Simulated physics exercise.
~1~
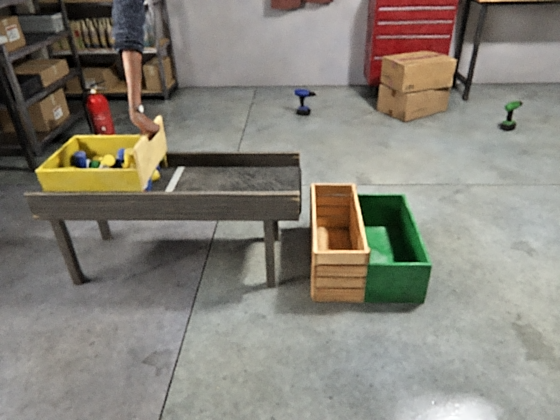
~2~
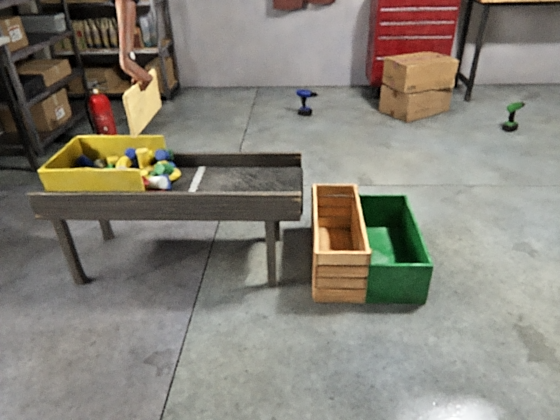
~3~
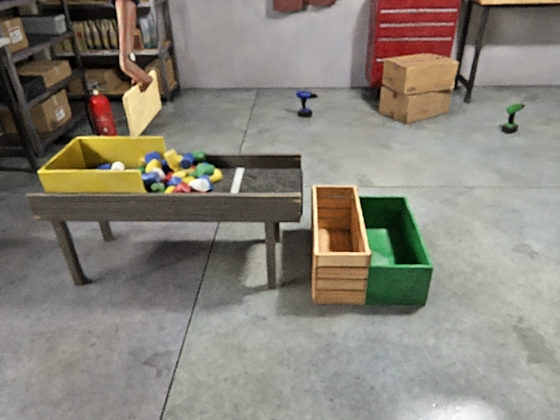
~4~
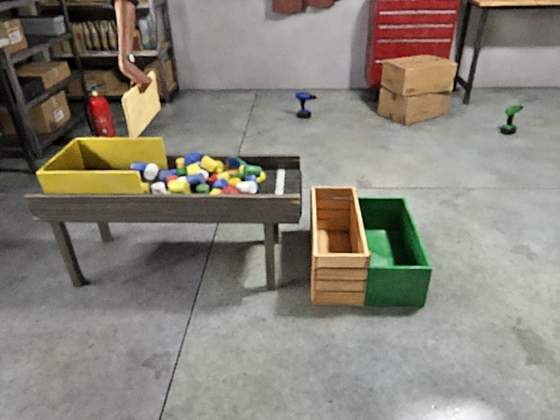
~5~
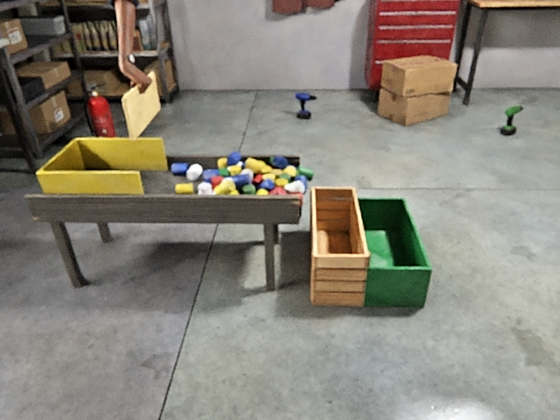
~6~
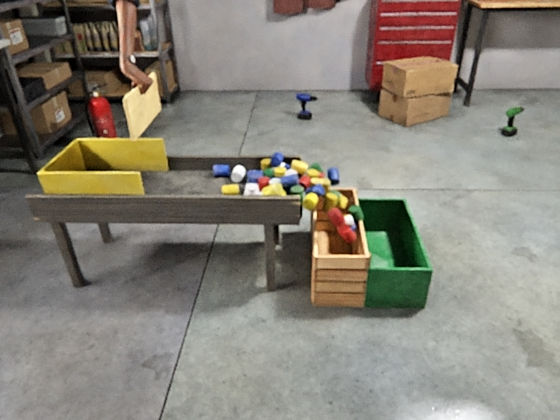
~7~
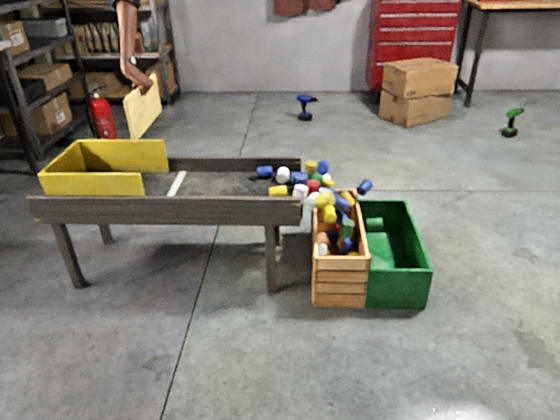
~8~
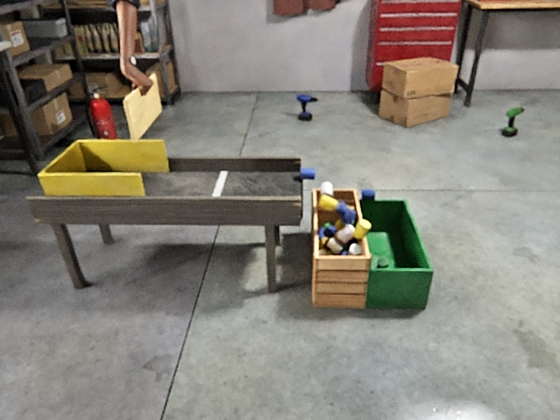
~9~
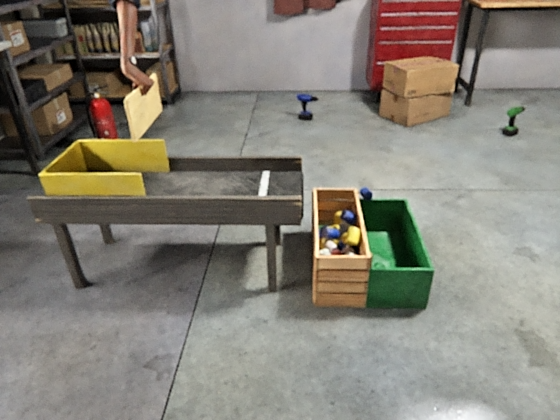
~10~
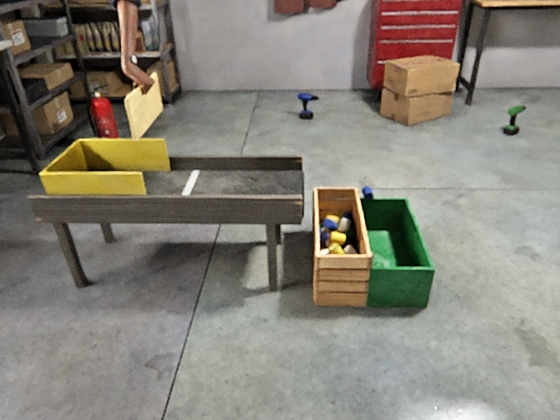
In a workshop, a hand lifts a gate and a belt drops colourful jars into a wooden bin.
